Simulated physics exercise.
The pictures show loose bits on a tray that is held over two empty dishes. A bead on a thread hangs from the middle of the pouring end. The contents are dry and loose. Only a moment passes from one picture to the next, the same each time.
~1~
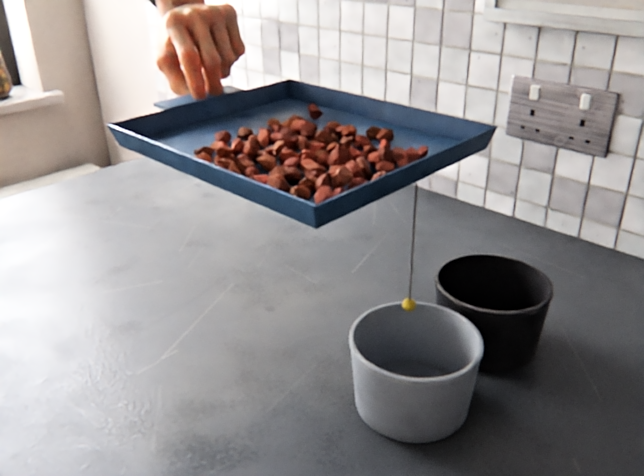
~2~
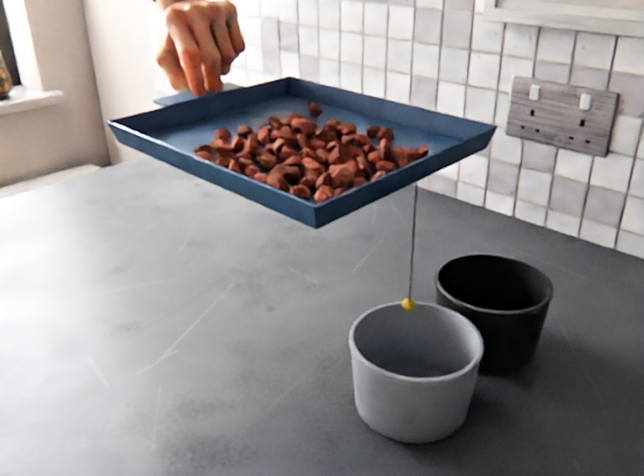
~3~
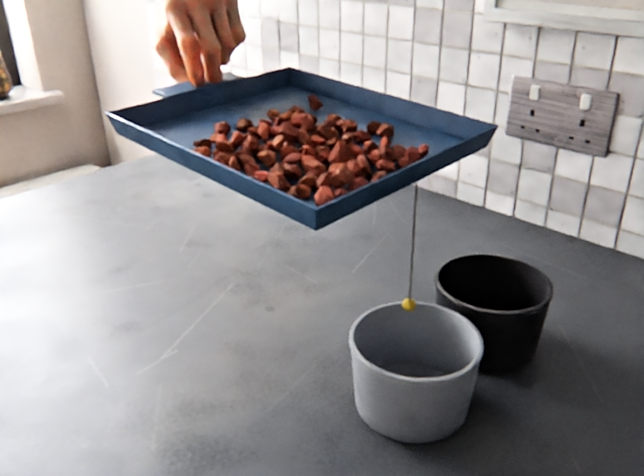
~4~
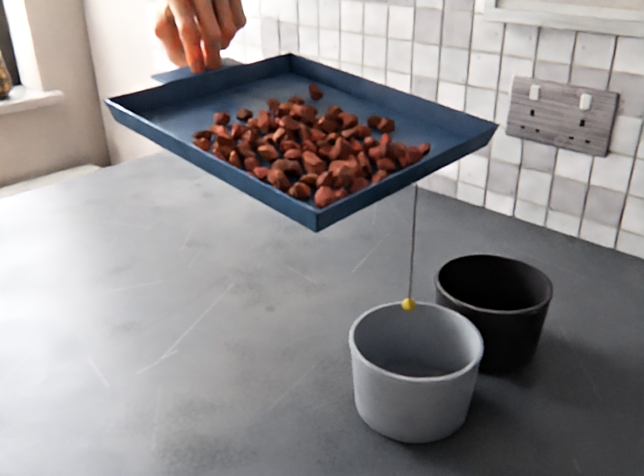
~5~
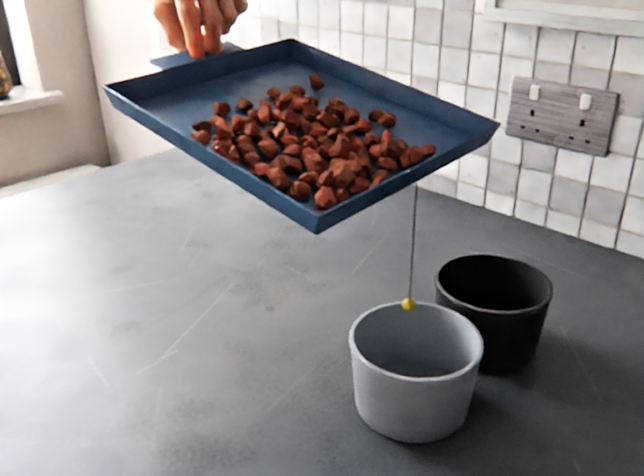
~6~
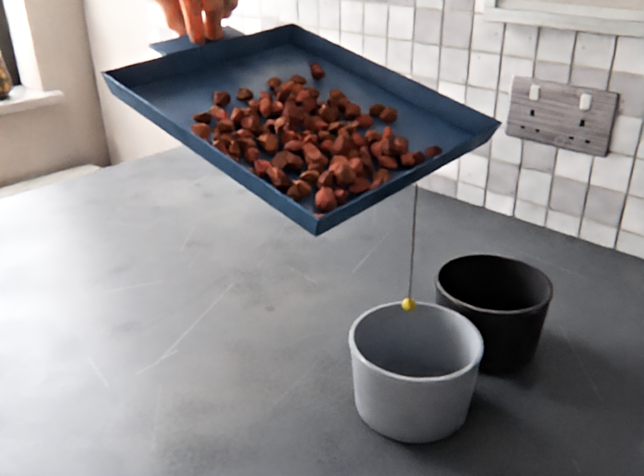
Hand slowly raising the back of a blue tray of reddish-brown bits, tilting it above a grey dish and a black dish.
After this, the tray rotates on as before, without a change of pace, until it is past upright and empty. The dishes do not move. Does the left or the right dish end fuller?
The left-hand one ends fuller.
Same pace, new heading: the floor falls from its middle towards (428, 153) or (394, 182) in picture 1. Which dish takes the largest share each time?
In turn: The right one; the left one.
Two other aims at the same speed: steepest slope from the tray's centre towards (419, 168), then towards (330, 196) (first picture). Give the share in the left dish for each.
About 20 and 10 per cent.
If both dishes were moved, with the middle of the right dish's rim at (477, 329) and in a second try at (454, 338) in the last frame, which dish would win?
First the left-hand dish, then the dish on the left.
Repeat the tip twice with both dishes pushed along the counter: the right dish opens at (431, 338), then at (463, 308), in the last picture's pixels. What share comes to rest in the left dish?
The first gives 40 %, the second 60 %.
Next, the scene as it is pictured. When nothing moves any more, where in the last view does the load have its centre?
Near (401, 449).
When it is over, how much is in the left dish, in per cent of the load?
Roughly 30 in a hundred.
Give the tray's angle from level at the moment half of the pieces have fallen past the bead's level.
Near 90 degrees.
Just after the last frame, tray tipped steeply; every one on the tray.
A moment on, tray tipped right over; roughly a quarter on the tray; roughly a quarter in the left dish; roughly half outside both; roughly a quarter in the air.
Further on, tray tipped past a quarter turn; roughly a quarter in the left dish; the larger part outside both.
When it is over, tray tipped past a quarter turn; roughly a quarter in the left dish; not one in the right dish; the larger part outside both.
